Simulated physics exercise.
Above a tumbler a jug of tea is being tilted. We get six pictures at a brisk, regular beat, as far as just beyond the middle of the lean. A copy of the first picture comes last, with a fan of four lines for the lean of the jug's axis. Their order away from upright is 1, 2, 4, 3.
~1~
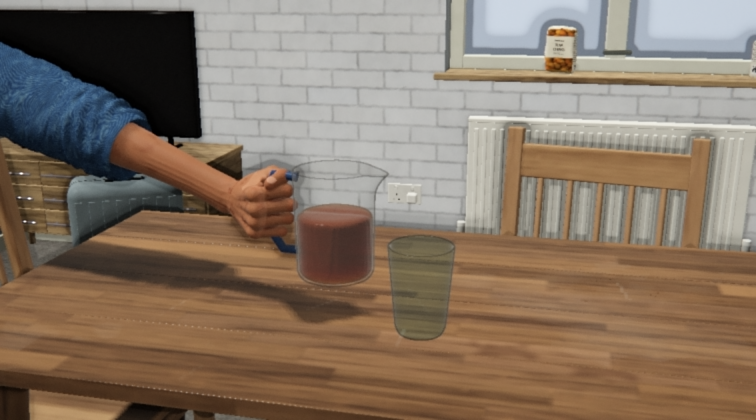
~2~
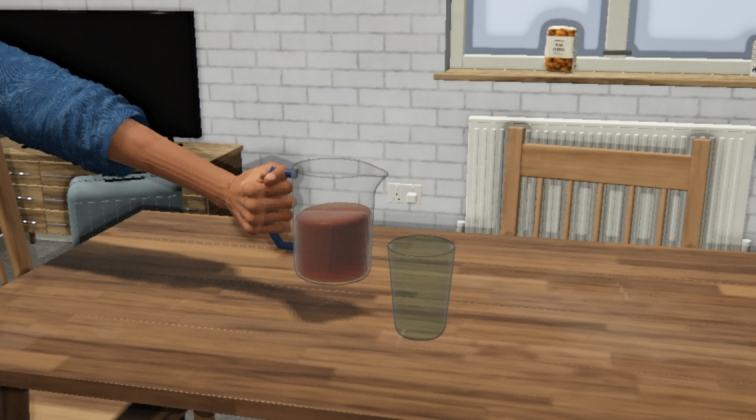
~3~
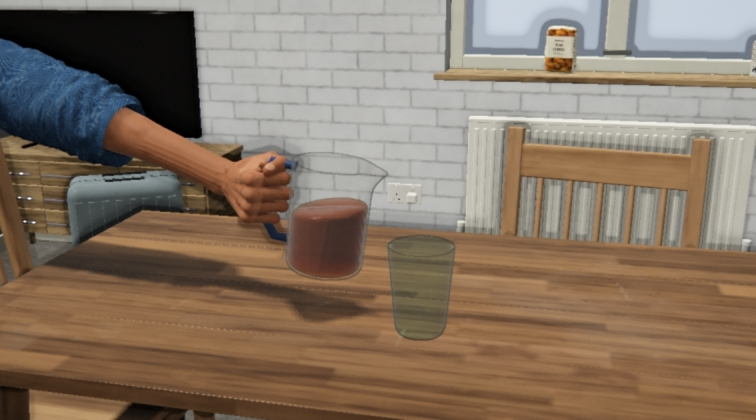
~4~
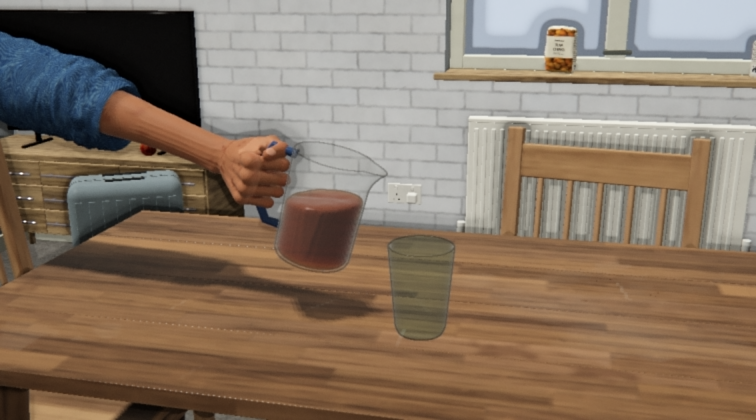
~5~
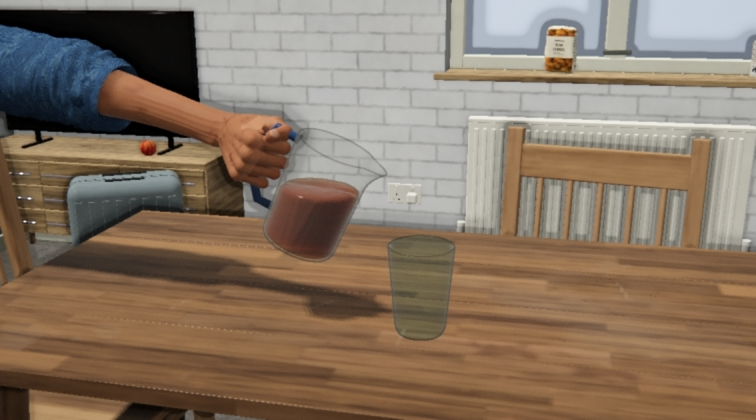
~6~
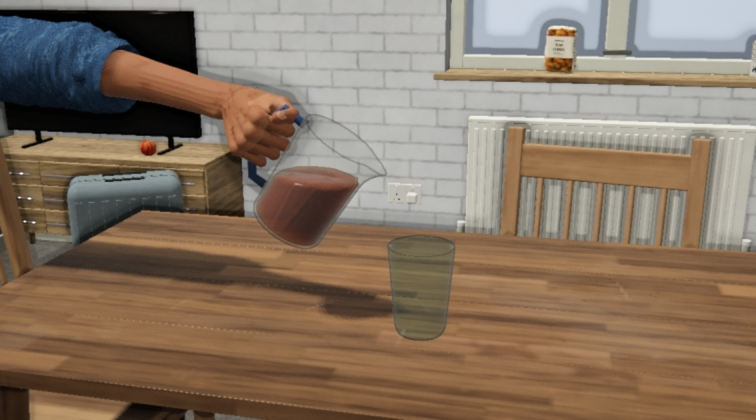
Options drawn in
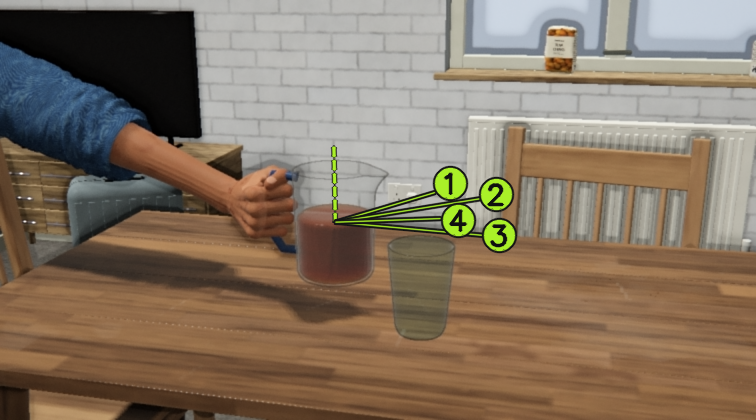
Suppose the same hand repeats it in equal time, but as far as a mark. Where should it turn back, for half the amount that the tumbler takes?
Take 1.
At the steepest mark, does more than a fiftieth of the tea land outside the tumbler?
Yes.
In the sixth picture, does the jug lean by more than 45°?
No, it does not.
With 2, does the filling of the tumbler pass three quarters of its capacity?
No.
On the marked copy, 1 at (435, 192); 2 at (480, 198); 3 at (482, 235); 4 at (440, 218).
If 1 is chosen, the tumbler ends with about 50 % of what it can hold.
If 2 is chosen, the tumbler ends with about 61 % of what it can hold; 9 % of the tea is spilt.
If 3 is chosen, the tumbler ends with about 62 % of what it can hold; 36 % of the tea is spilt.
If 4 is chosen, the tumbler ends with about 64 % of what it can hold; 22 % of the tea is spilt.
